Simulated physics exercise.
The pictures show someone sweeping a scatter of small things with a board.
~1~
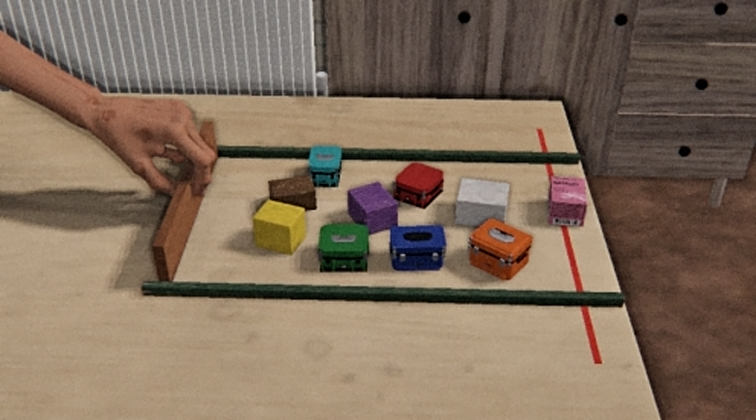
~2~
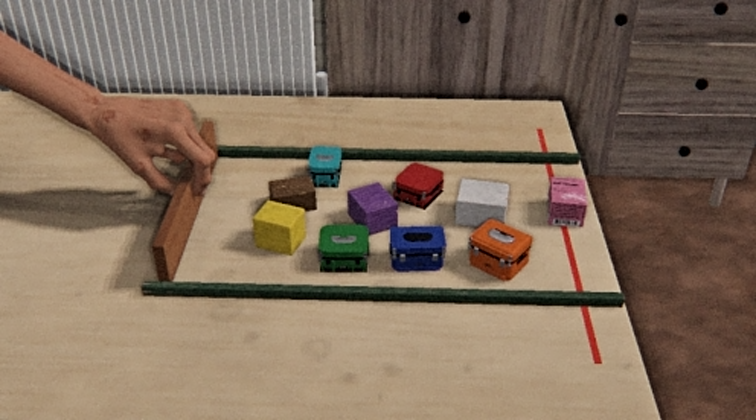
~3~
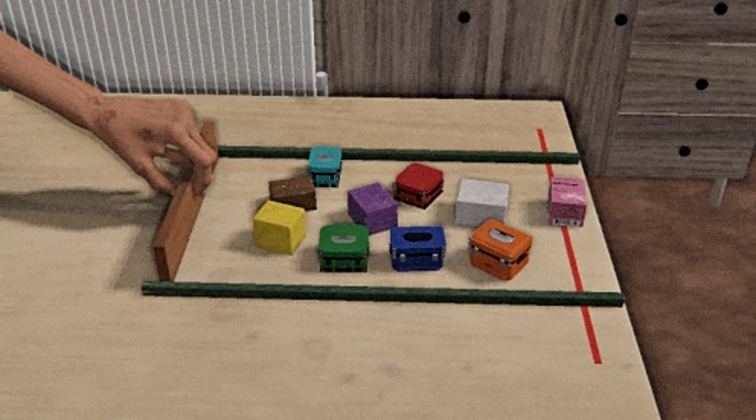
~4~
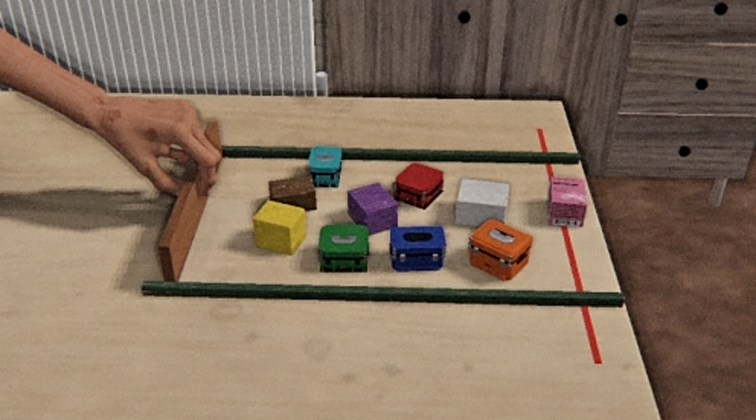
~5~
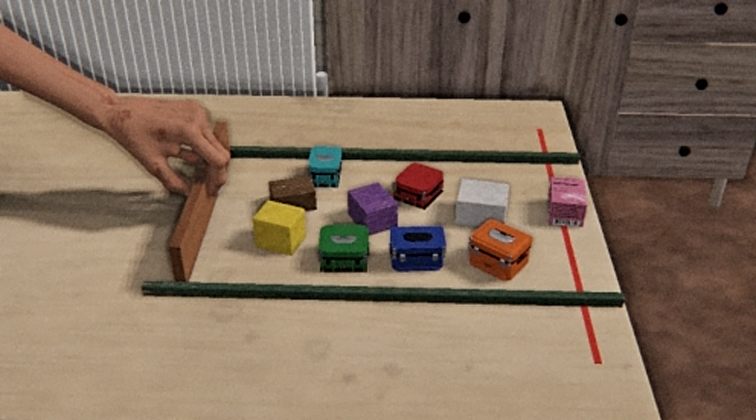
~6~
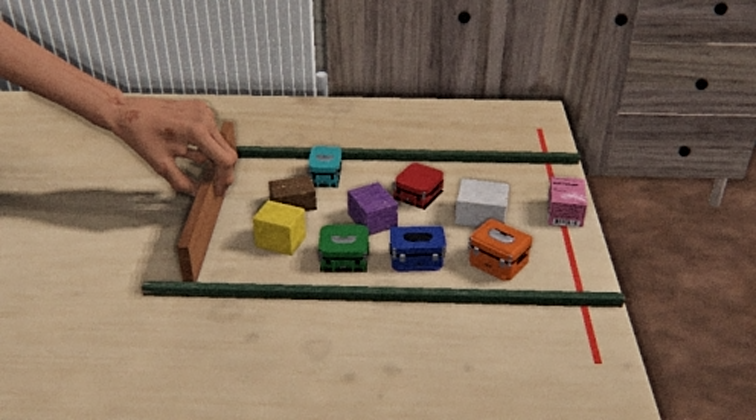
A hand slides a wooden board slightly right toward the still, scattered boxes and blocks.
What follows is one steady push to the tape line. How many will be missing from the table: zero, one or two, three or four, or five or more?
Outcome: The number that fall off is five or more.
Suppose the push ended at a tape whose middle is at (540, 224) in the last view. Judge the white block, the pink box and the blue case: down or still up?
The white block tumbles off; the pink box is lost; the blue case is lost.
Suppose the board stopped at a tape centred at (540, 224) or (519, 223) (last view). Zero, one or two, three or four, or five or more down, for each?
For each place: 3 or 4; either three or four.
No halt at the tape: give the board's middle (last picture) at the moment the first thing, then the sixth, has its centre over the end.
Its middle is around (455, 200) and later (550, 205).
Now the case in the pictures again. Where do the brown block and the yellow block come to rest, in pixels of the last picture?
The brown block stops around (588, 208); the yellow block around (590, 228).
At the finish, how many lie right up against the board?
It touches 4.
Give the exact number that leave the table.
Exactly 6.
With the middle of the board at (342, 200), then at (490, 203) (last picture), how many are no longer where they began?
The counts are 7 and 10.
Early on, none off yet; pink box at rest near (567, 202); orange case travelled a little near (528, 255); white block at rest near (482, 204).
Finally, the number that fall off is five or more; lost, purple block, blue case, red case, white block, orange case and pink box.
